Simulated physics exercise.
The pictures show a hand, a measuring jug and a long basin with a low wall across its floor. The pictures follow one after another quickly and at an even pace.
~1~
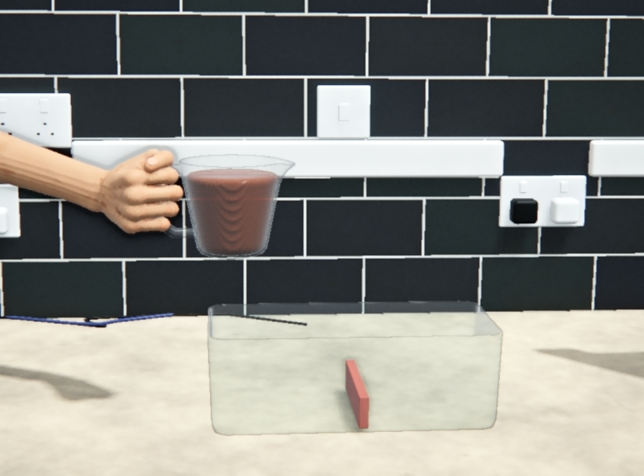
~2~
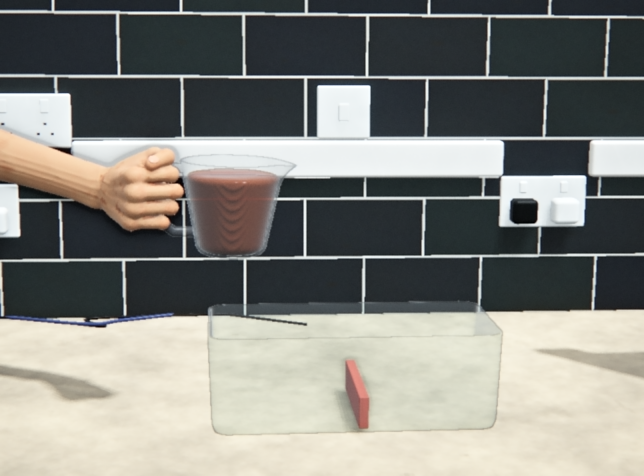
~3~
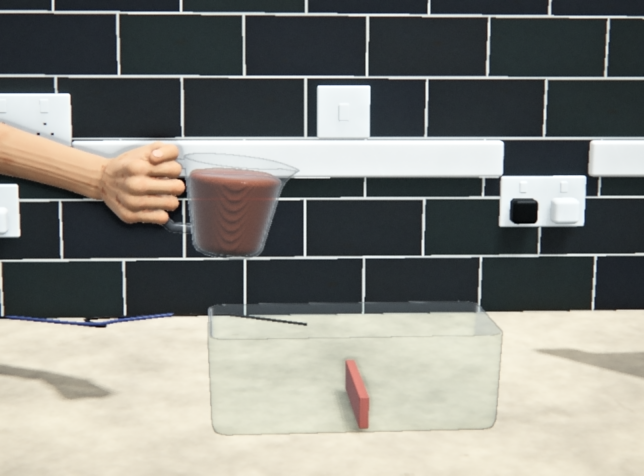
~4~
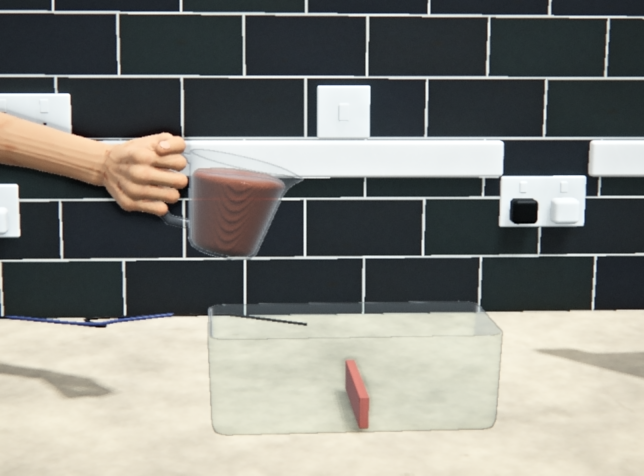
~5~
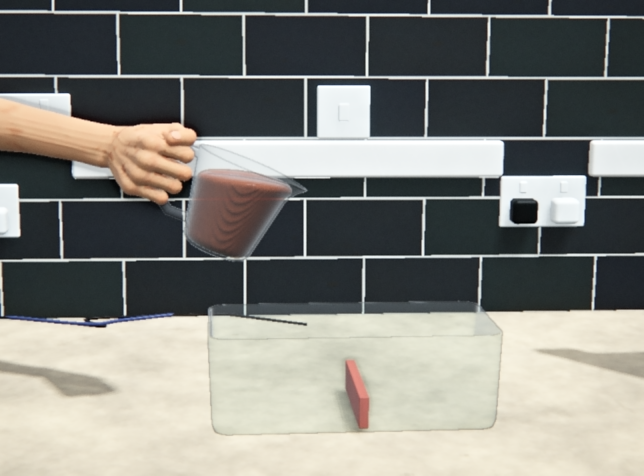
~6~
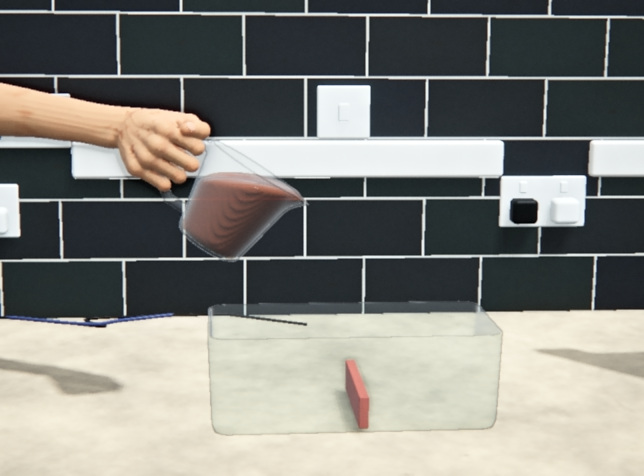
A hand holding a clear measuring jug of reddish-brown liquid tilts it gradually to the right above a transparent basin with a small red wall inside, and the liquid shifts toward the jug's pouring edge.
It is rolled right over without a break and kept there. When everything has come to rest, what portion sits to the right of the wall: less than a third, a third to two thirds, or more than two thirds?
Less than a third sits there.
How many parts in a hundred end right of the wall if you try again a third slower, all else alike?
Near 25 %.
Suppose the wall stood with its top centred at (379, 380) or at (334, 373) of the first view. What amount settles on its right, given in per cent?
About 10 per cent on the first try, and 65 per cent on the second.
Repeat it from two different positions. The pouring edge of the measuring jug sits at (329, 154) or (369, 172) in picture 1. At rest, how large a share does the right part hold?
85 %, 90 %.
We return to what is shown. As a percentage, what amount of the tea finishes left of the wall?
Share approx. 75 %.
A moment on, the measuring jug is tipped on its side and 44 per cent is still to pour, 15 is left of the wall and 8 right of it.
Next, the measuring jug is tipped on its side and 11 per cent is still to pour, 57 is left of the wall and 18 right of it.
Then the measuring jug is tipped on its side and 2 per cent is still to pour, 73 is left of the wall and 19 right of it.
Later the measuring jug is tipped on its side and 0 per cent is still to pour, 76 is left of the wall and 20 right of it.
Finally, 76 per cent lies left of the wall, 21 right of it and 3 outside.
